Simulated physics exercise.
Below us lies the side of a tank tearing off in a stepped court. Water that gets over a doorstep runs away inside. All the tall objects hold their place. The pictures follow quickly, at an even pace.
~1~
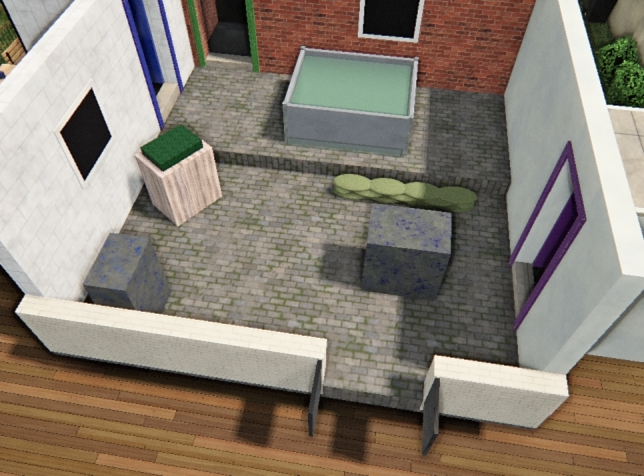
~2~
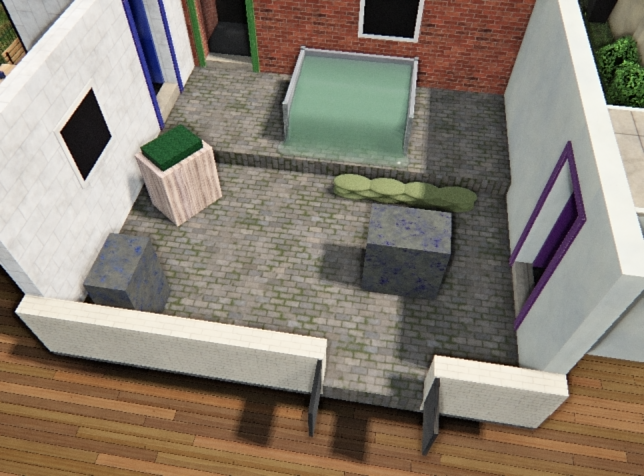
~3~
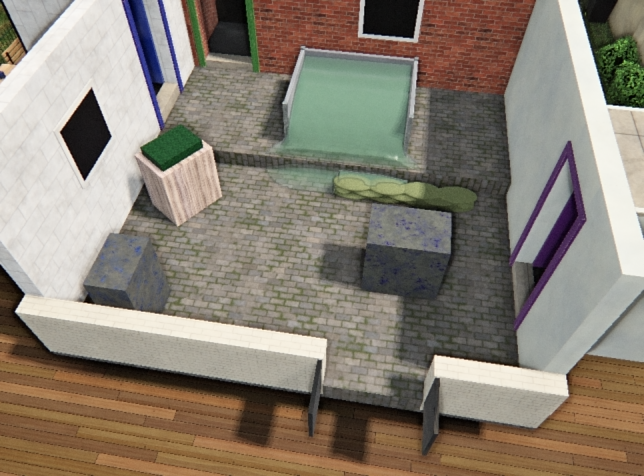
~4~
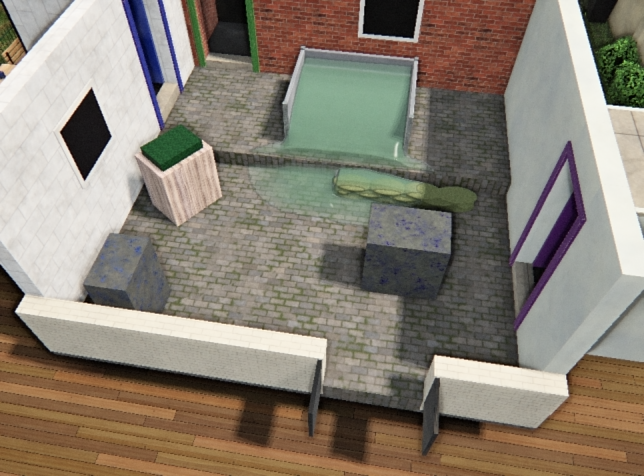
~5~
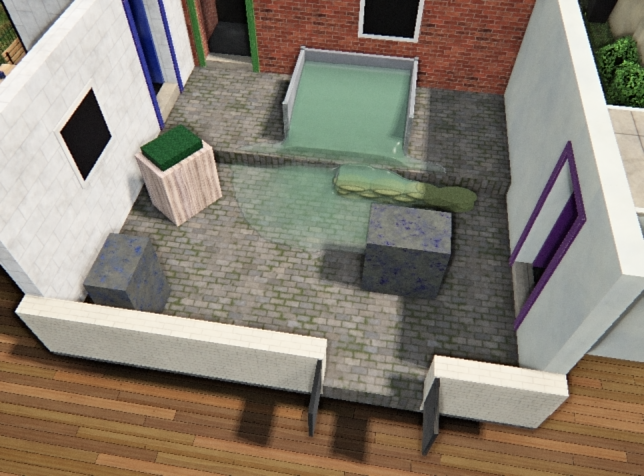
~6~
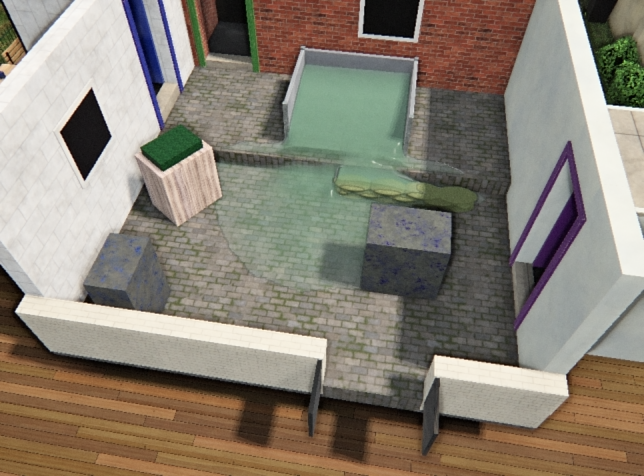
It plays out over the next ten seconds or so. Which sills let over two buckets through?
In the end: The purple door admits no more than that; the green door admits no more than that; the blue door admits no more than that.
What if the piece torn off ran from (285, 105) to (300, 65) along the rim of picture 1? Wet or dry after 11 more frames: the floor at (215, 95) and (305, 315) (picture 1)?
As listed: Flooded, not flooded.
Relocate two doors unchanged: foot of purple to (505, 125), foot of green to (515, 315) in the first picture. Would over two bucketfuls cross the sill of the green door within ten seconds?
My reading: Green door holds.
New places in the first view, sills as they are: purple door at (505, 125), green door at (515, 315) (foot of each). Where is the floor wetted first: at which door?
It is the green door.
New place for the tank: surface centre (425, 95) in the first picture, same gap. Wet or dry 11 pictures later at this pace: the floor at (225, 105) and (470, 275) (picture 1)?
In that order: Clear, covered.
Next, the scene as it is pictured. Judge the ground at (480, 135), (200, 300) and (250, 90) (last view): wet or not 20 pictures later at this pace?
In that order: No water, under water, dry.
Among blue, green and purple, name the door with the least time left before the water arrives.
I say the purple-painted one.
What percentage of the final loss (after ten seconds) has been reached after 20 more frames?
Close to 30 %.
A moment on, water covers 45 % of the floor; the purple door not reached, the green door not reached, the blue door not reached.
Next, water covers 50 % of the floor; the purple door wet at the sill, nothing in, the green door not reached, the blue door not reached.
Then, water covers 60 % of the floor; the purple door under two buckets in, the green door not reached, the blue door not reached.
Later, water covers 65 % of the floor; the purple door under two buckets in, the green door not reached, the blue door not reached.
In the end, water covers 65 % of the floor; the purple door under two buckets in, the green door not reached, the blue door not reached.
